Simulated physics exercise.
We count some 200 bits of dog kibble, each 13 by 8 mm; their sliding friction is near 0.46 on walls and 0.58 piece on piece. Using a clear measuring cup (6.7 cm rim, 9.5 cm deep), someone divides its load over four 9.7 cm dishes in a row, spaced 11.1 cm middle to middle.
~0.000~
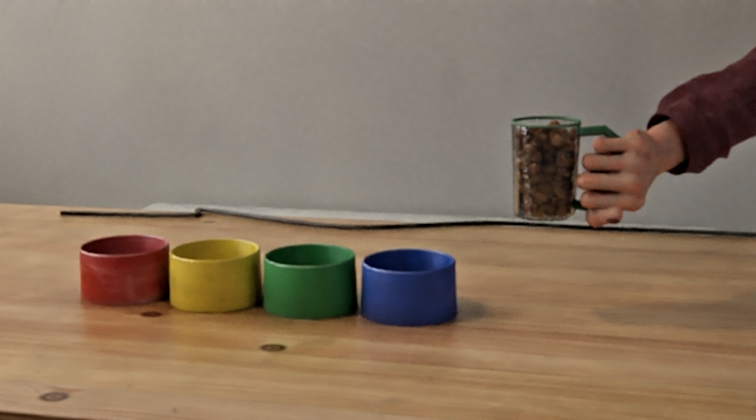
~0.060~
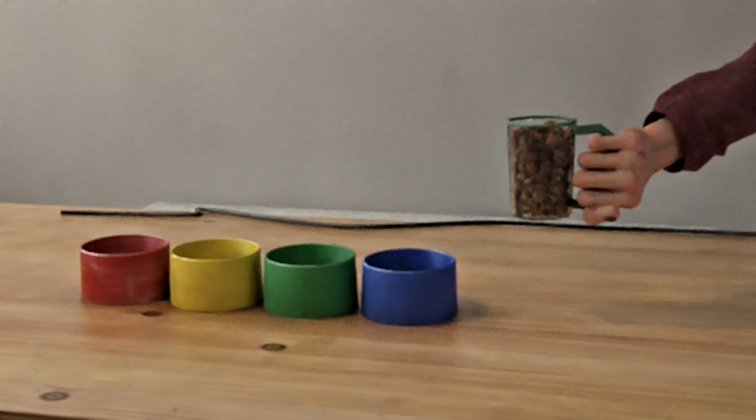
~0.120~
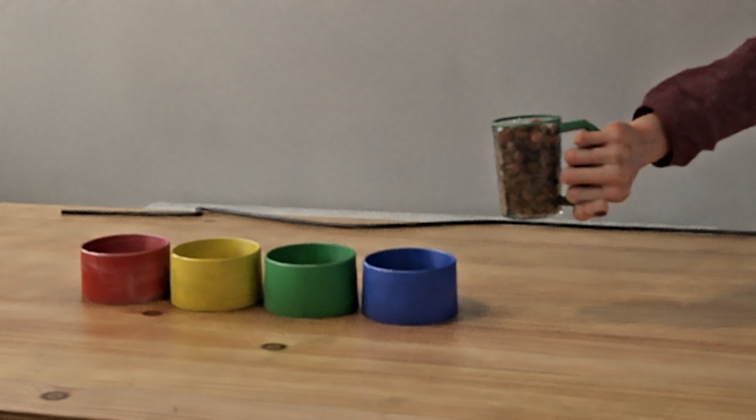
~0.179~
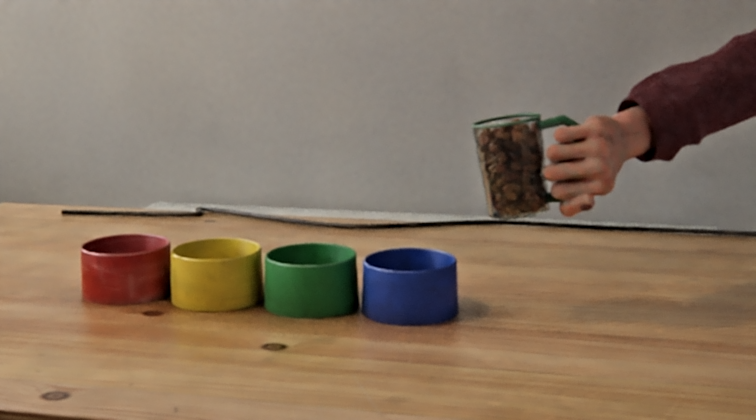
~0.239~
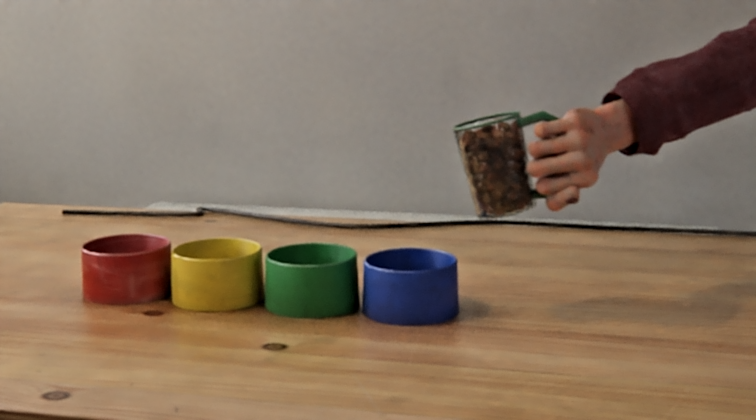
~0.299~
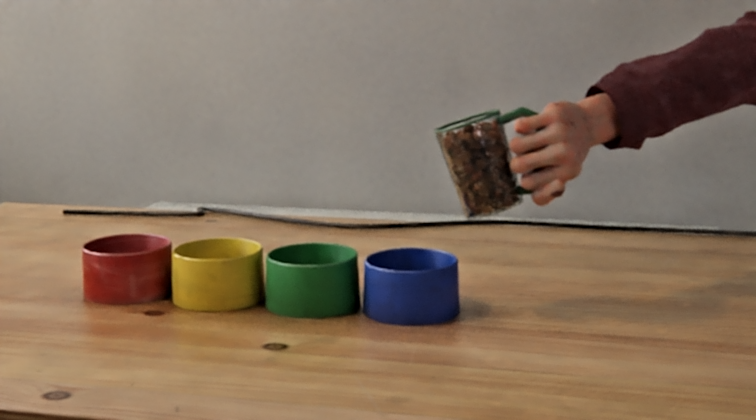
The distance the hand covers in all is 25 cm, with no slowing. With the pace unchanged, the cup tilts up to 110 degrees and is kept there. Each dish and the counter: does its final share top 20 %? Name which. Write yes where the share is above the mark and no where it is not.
Red: No, blue: No, green: No, yellow: Yes, counter: Yes.
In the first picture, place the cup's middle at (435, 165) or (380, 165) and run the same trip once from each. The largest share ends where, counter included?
The biggest share lands on red the first time and on red the second time.
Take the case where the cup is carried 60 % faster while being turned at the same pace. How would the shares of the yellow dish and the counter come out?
Shares: Yellow 50, counter 30.
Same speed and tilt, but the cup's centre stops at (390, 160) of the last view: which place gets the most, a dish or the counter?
Green.
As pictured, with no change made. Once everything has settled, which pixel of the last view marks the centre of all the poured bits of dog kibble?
After settling, the middle sits near (239, 291).
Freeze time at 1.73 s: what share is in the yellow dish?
About 25 per cent by then.
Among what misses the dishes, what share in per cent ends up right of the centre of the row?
Around 50 per cent of it.
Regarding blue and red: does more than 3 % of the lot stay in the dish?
As for blue, not so, and as for red, not so.
After 0.88 s, tilt 62 degrees; cup holds 100 %.
Then, at 1.26 s, tilt 90 degrees; cup holds 90 %, yellow 5 %.
Then, at 1.73 s, tilt 110 degrees; cup holds 55 %, green 5 %, yellow 25 %.
By 3.6 s all is still; red 0 %, blue 0 %, green 5 %, yellow 50 %, counter 35 %, cup 10 %.
